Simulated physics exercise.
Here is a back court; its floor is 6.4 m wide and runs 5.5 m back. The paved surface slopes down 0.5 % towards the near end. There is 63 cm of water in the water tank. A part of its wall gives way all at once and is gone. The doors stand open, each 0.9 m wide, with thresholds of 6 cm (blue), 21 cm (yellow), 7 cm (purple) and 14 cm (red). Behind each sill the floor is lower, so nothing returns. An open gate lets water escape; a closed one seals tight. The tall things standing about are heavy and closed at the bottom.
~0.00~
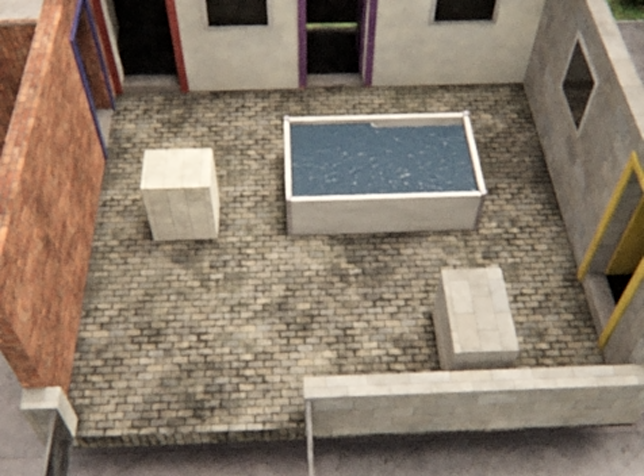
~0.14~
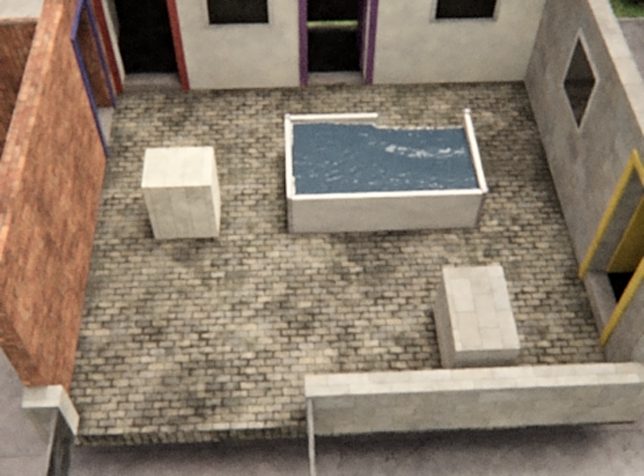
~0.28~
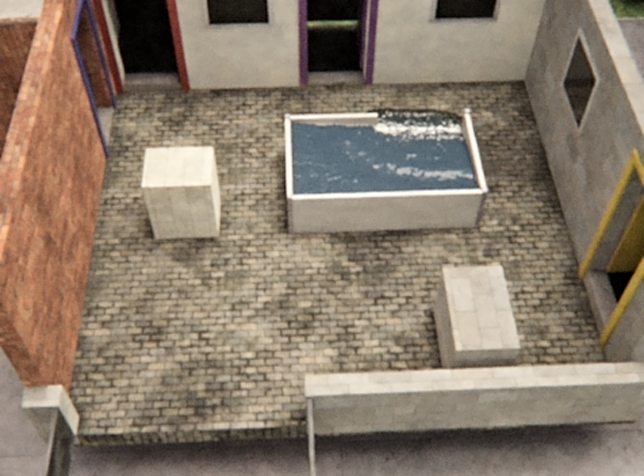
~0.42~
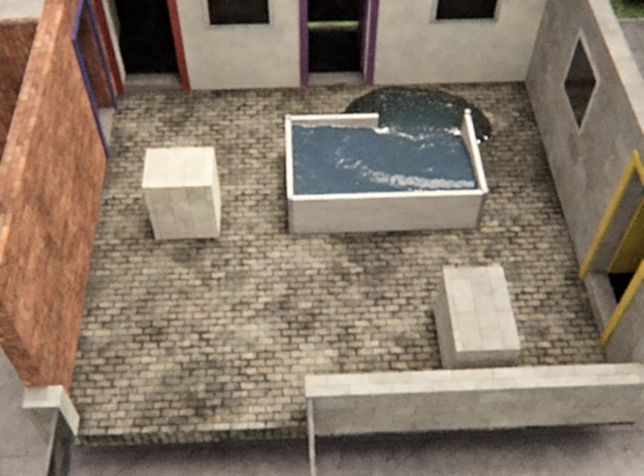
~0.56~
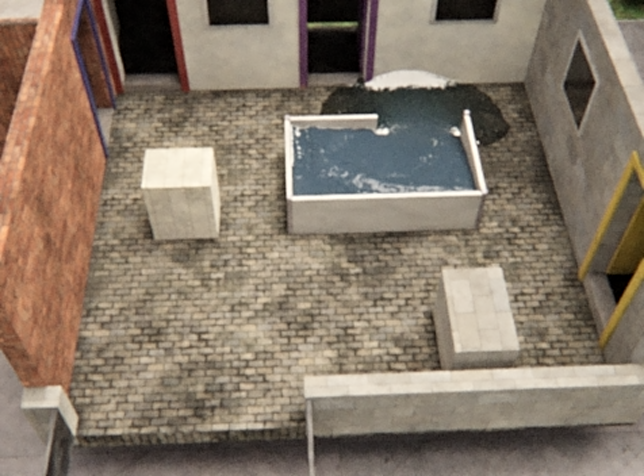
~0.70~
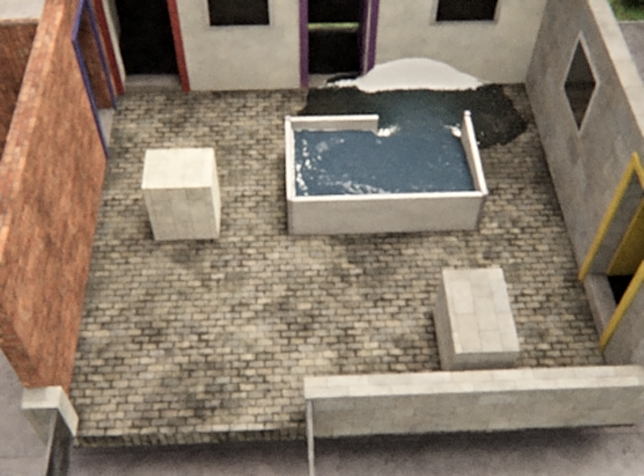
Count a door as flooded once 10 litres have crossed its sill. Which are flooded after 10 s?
Within that time: At the blue door it goes over the limit; at the yellow door it does not reach the limit; at the purple door it passes the limit; at the red door it keeps below the limit.
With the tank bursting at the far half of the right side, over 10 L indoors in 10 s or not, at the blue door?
Against that limit: Blue past it.
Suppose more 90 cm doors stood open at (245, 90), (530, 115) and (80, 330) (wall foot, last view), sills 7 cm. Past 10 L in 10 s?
In that order: Under, over, below.
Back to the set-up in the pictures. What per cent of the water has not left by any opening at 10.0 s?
Roughly 84 in a hundred.
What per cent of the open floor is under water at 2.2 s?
About 30 per cent.
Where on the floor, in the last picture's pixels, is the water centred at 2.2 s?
At about (405, 148).
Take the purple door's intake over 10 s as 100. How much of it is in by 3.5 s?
About 80 per cent.
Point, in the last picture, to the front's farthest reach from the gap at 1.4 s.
Near (234, 91).
After 1.4 s water covers 15 % of the floor and is deepest (56 cm) near (520, 84); blue door not reached, yellow door not reached, purple door 18 cm at the sill, 26 L in, red door not reached.
After 2.2 s water covers 30 % of the floor and is deepest (43 cm) near (520, 84); blue door not reached, yellow door not reached, purple door 14 cm at the sill, 55 L in, red door 3 cm at the sill, 0 L in.
After 3.5 s water covers 55 % of the floor and is deepest (26 cm) near (533, 399); blue door 14 cm at the sill, 16 L in, yellow door 4 cm at the sill, 0 L in, purple door 13 cm at the sill, 85 L in, red door 6 cm at the sill, 0 L in.
After 6.0 s water covers 80 % of the floor and is deepest (19 cm) near (549, 398); blue door 10 cm at the sill, 71 L in, yellow door 16 cm at the sill, 0 L in, purple door 8 cm at the sill, 107 L in, red door 7 cm at the sill, 0 L in.
After 10.0 s water covers 95 % of the floor and is deepest (10 cm) near (549, 398); blue door 7 cm at the sill, 87 L in, yellow door 9 cm at the sill, 0 L in, purple door 4 cm at the sill, 109 L in, red door 6 cm at the sill, 0 L in.
